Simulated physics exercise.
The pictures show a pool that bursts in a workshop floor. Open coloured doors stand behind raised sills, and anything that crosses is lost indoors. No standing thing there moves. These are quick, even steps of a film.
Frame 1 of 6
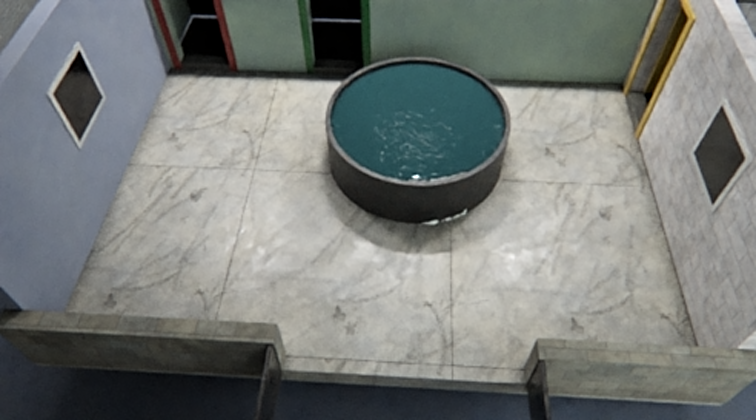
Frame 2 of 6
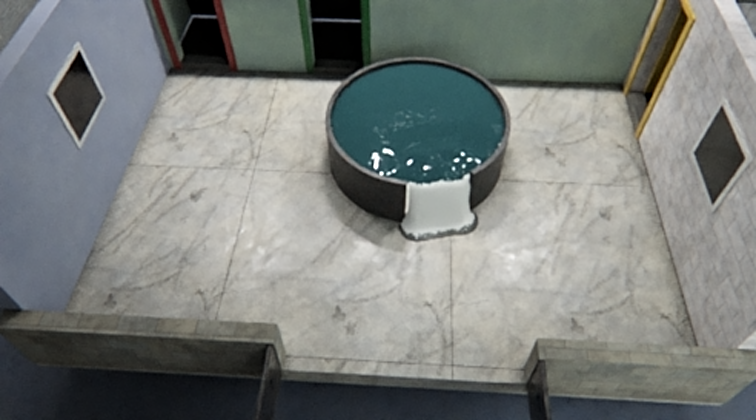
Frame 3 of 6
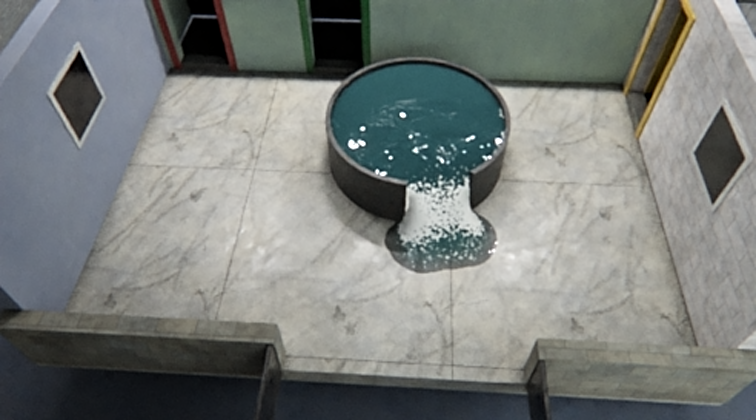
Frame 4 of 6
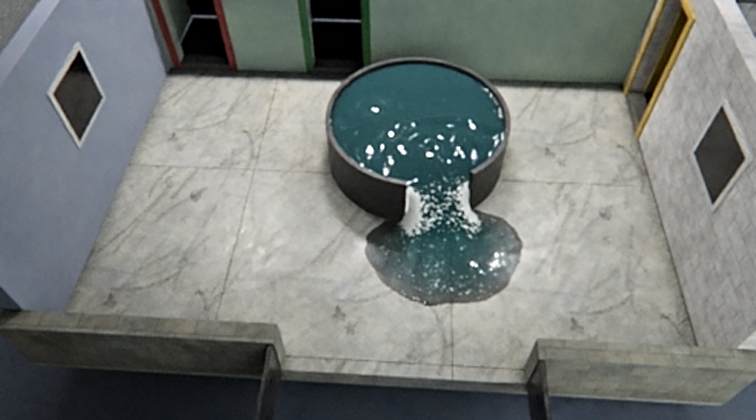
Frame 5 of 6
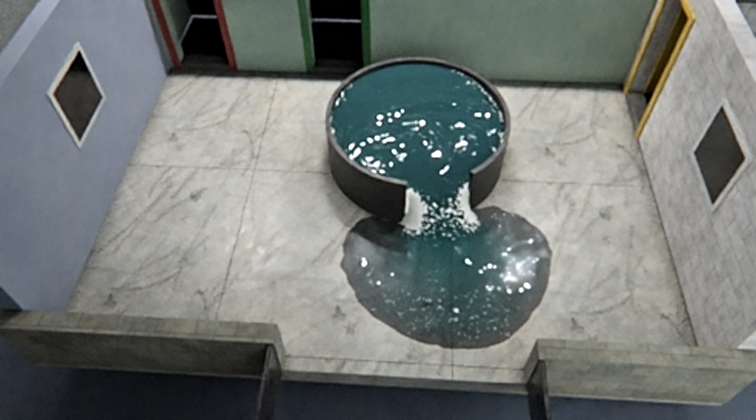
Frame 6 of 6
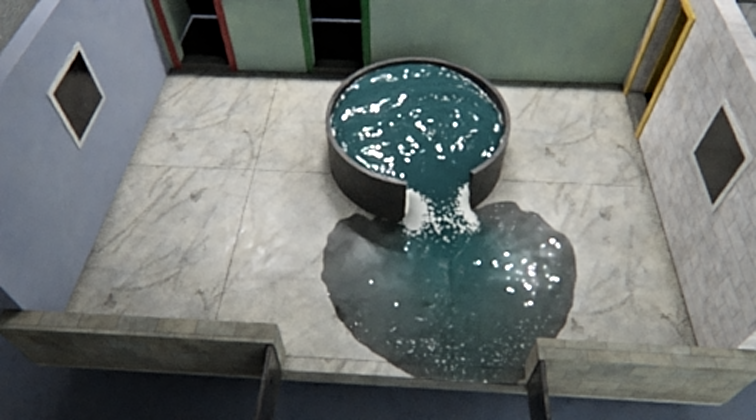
A round pool breaks open at the front and dark water spreads across the floor.
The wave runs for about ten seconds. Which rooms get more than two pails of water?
Red door: Two buckets or fewer; yellow door: Two buckets or fewer; green door: Two buckets or fewer.
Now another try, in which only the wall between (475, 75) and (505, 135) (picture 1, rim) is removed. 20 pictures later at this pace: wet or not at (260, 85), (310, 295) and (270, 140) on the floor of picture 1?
Bone-dry, bone-dry, bone-dry.
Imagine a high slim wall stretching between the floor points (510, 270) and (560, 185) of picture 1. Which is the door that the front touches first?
Answer: The yellow one.
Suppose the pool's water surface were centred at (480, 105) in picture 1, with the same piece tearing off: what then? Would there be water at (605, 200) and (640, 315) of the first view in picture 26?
Taking both places in turn, they end up inundated and inundated.
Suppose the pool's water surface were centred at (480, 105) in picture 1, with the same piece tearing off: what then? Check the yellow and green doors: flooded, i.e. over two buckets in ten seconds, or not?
My take: The yellow one exceeds the limit, and the green one stays within the limit.
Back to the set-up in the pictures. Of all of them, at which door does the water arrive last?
Answer is the door marked red.
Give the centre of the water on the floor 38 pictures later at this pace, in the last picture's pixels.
(466, 184).
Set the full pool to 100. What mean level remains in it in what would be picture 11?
Near 76 in a hundred.
A moment on, water covers 25 % of the floor; the red door not reached, the yellow door not reached, the green door not reached.
Next, water covers 25 % of the floor; the red door not reached, the yellow door not reached, the green door not reached.
Then, water covers 35 % of the floor; the red door not reached, the yellow door not reached, the green door not reached.
Later, water covers 50 % of the floor; the red door not reached, the yellow door wet at the sill, nothing in, the green door not reached.
In the end, water covers 60 % of the floor; the red door wet at the sill, nothing in, the yellow door wet at the sill, nothing in, the green door wet at the sill, nothing in.
